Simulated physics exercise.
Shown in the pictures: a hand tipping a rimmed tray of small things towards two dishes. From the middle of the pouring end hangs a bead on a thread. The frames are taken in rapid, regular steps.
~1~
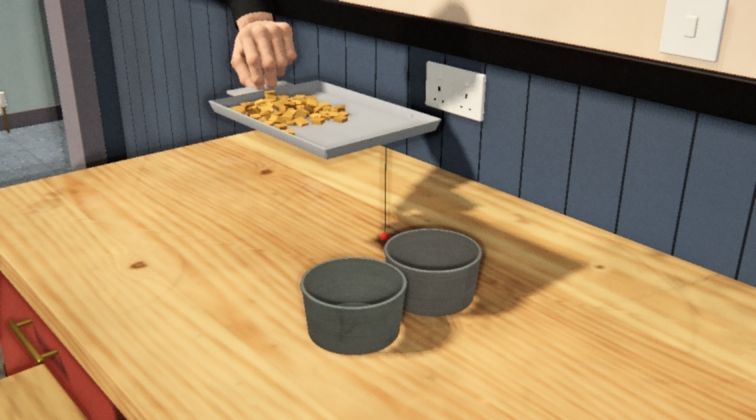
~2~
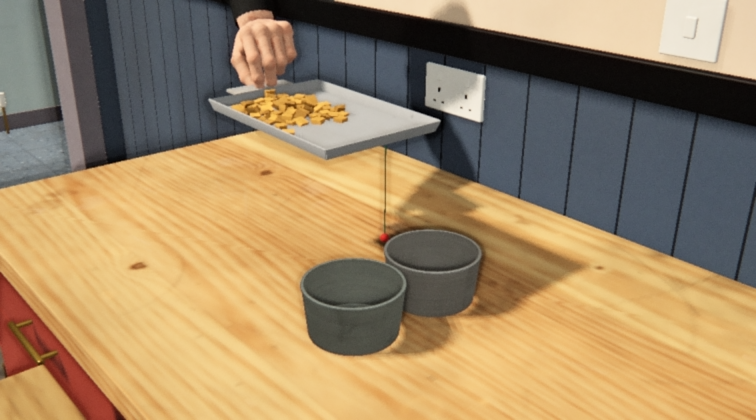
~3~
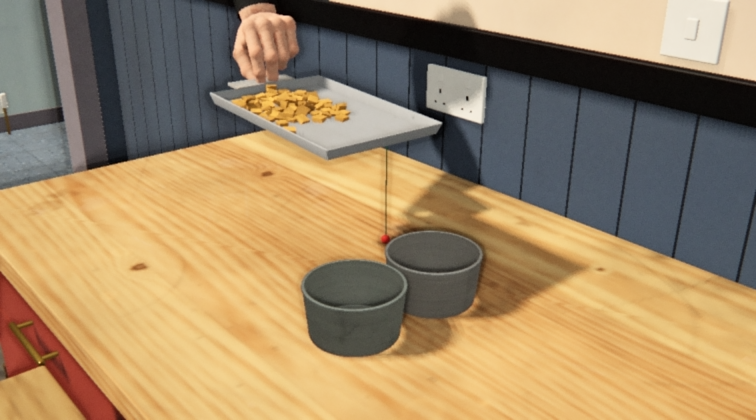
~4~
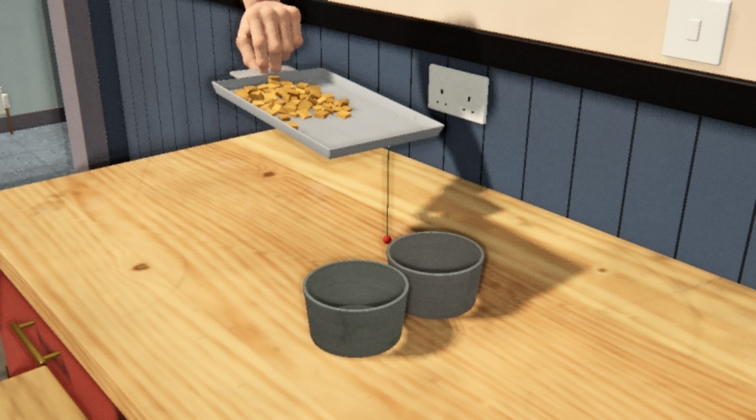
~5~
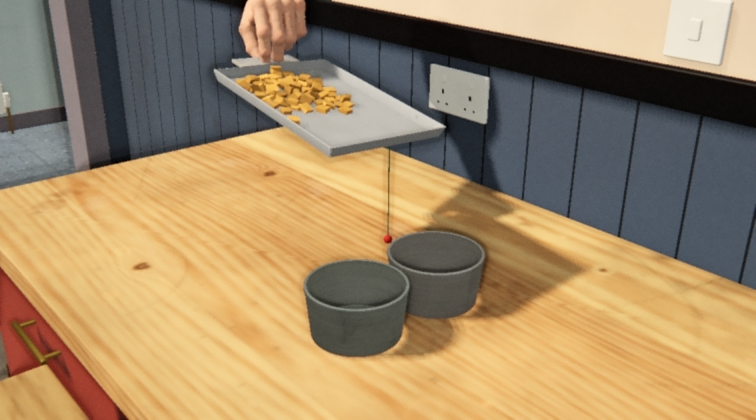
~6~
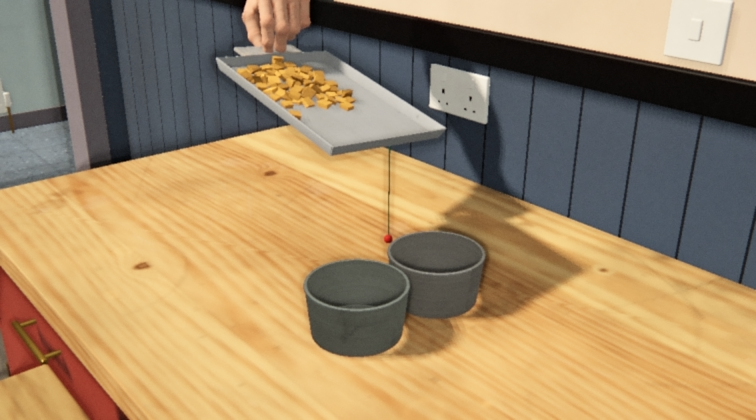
A hand slowly raised the back end of a grey tray holding small golden-brown pieces, tilting it a little toward two dark round dishes on a wooden counter, while the pieces stayed bunched near the hand.
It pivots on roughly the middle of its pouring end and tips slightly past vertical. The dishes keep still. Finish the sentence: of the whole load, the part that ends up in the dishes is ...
... more than half.
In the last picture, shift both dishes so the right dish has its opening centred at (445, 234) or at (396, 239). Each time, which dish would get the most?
For the first placement, the right-side one; for the second placement, the right-side one.
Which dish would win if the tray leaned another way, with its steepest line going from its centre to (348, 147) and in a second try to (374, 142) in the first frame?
Outcome by order - one: Left side; two: Left side.
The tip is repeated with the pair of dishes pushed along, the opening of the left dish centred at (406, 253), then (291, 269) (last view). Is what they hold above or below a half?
First try: Higher than half; second try: Lower than half.
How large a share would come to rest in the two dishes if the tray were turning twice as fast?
Estimate: Some 60%.
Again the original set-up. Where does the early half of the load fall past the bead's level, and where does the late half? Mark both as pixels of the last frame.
I'd put it at roughly (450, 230), and after that at roughly (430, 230).
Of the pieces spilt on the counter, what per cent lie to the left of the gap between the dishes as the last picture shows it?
0 %, roughly.
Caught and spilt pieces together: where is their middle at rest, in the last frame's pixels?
I'd say the middle ends up at about (443, 286).
Shortly afterwards, tray tipped steeply; the bulk on the tray; a little in the air.
Next, tray tipped right over; near half on the tray; only a few in the left dish; near a third in the right dish; a little outside both; only a few in the air.
Some moments later, tray tipped past a quarter turn; only a few in the left dish; the bulk in the right dish; near a quarter outside both.
In the end, tray tipped past a quarter turn; only a few in the left dish; the bulk in the right dish; near a quarter outside both.
